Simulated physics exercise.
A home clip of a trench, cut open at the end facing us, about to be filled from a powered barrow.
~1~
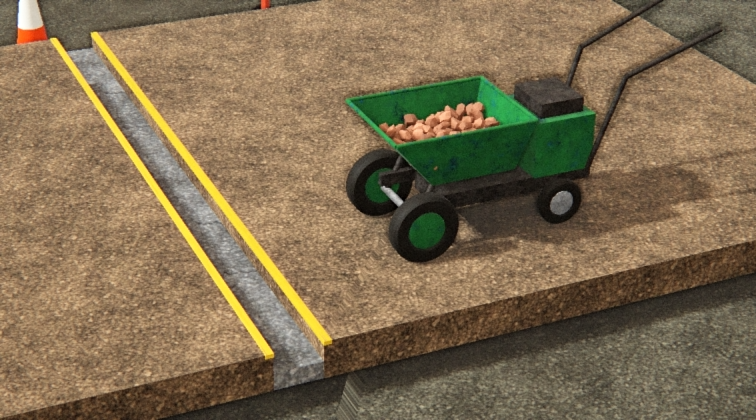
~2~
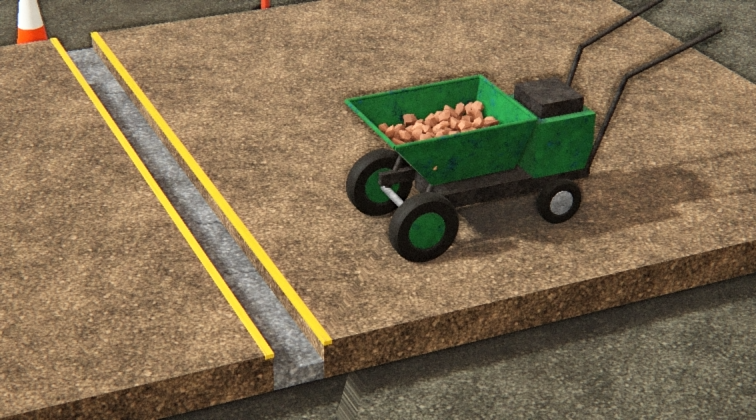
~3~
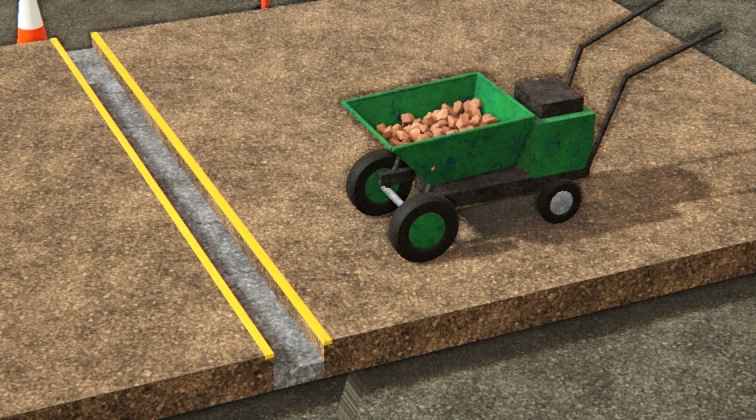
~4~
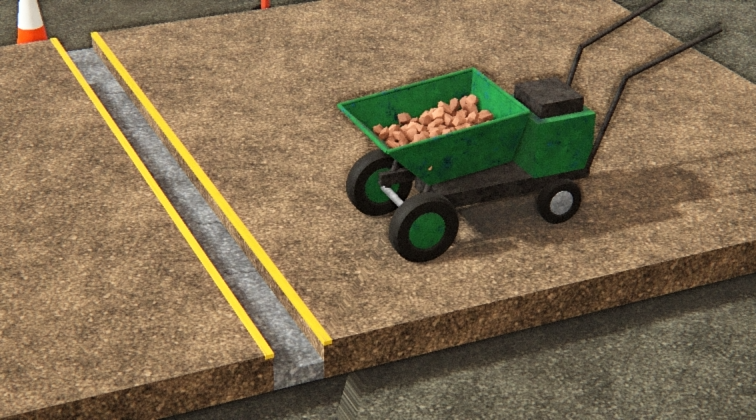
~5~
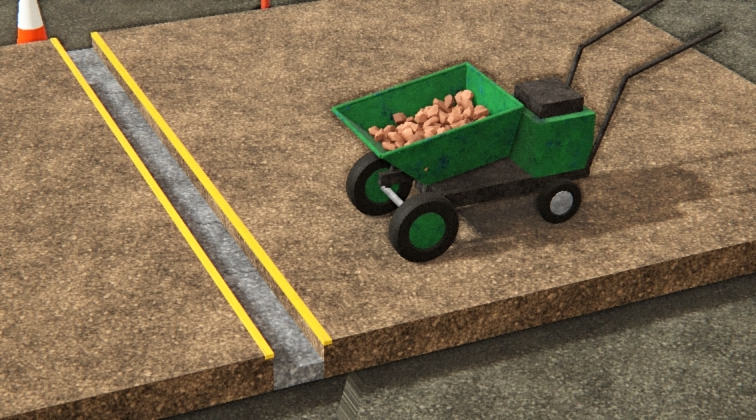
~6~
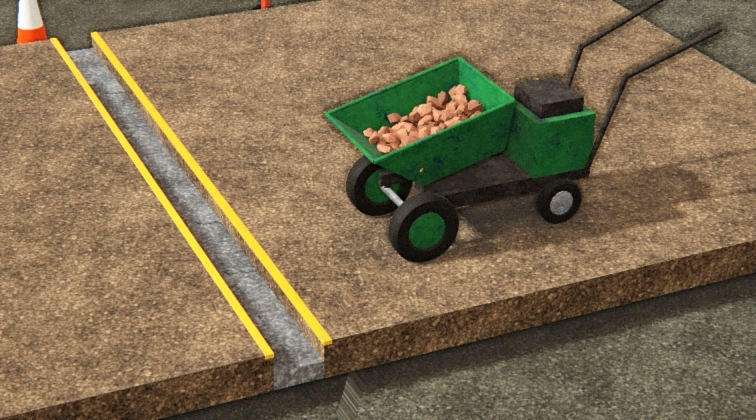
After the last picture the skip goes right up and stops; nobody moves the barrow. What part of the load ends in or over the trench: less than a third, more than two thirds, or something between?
Between the edges lies from one third to two thirds of the load.
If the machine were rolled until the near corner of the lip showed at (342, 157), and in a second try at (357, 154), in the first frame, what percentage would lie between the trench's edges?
The first gives 80 %, the second 80 %.
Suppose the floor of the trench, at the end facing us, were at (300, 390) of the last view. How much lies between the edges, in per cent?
Close to 50 per cent.
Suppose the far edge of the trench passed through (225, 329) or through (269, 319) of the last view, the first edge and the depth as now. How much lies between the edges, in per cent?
Roughly 50 per cent, and 40 per cent.
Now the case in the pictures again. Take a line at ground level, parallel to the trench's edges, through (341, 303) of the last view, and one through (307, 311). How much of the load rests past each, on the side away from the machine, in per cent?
About 80 and 50 per cent.
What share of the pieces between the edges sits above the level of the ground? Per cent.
Roughly 10 in a hundred.
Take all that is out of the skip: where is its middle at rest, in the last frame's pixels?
At about (265, 259).
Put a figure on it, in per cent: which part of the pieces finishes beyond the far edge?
Some 0 per cent.
Shortly afterwards, skip tipped well over; the whole lot in the skip.
Next, skip tipped steeply; all but a few in the skip; only a few short of the trench; only a few in or heaped over the trench.
Some moments later, skip tipped right over; near a quarter in the skip; near half short of the trench; near a third in or heaped over the trench.
In the end, skip tipped right over; a little in the skip; near half short of the trench; near half in or heaped over the trench; none at all beyond it.
